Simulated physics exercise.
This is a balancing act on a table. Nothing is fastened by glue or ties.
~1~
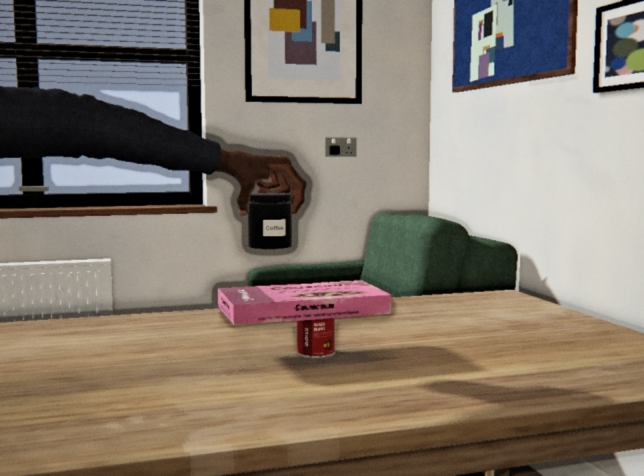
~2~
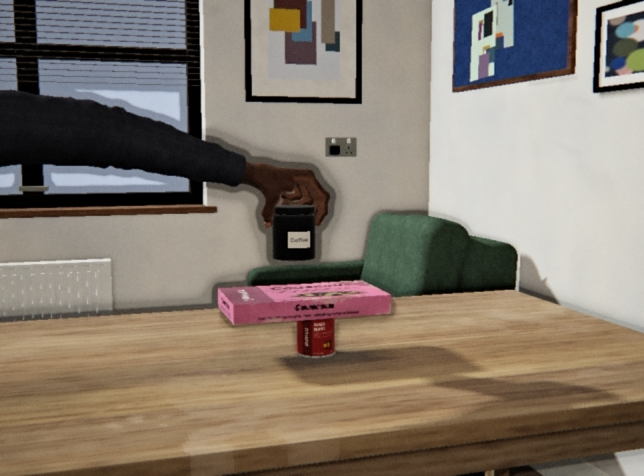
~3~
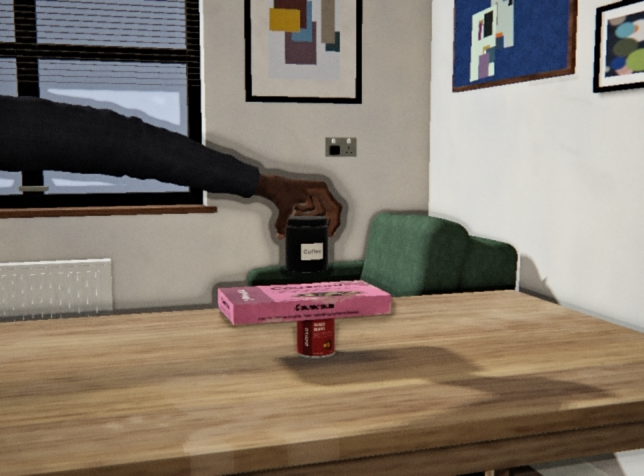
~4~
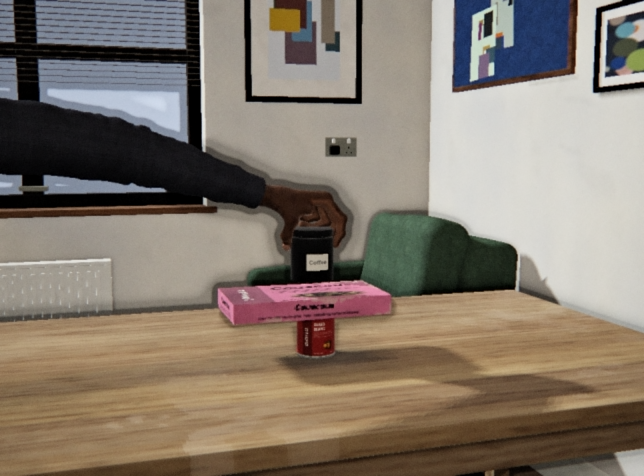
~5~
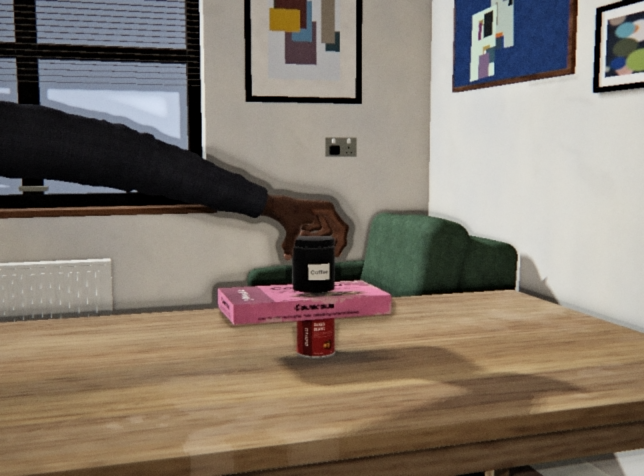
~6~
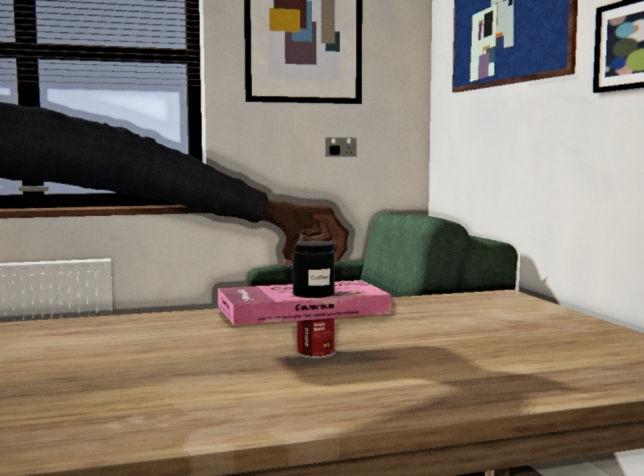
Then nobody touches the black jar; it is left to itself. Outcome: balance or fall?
It is going to remain upright.
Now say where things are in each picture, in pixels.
Coming down; black jar (270, 221); pink packet (303, 301), in the first frame.
Coming down; black jar (294, 232); pink packet (303, 301), in the second frame.
Coming down; black jar (307, 243); pink packet (303, 301), in the third frame.
Coming down; black jar (312, 254); pink packet (303, 301), in the fourth frame.
Coming down; black jar (314, 263); pink packet (303, 301), in the fifth frame.
In place under the hand; black jar (314, 269); pink packet (303, 301), in the sixth frame.
Then, 0.40 s past the last view, nothing moves.
Then, 1.10 s past the last view, black jar resting near (314, 269).
Finally, all 3 still in place. Final places as the last picture's camera would see them, black jar near (314, 269). The stack keeps its balance.
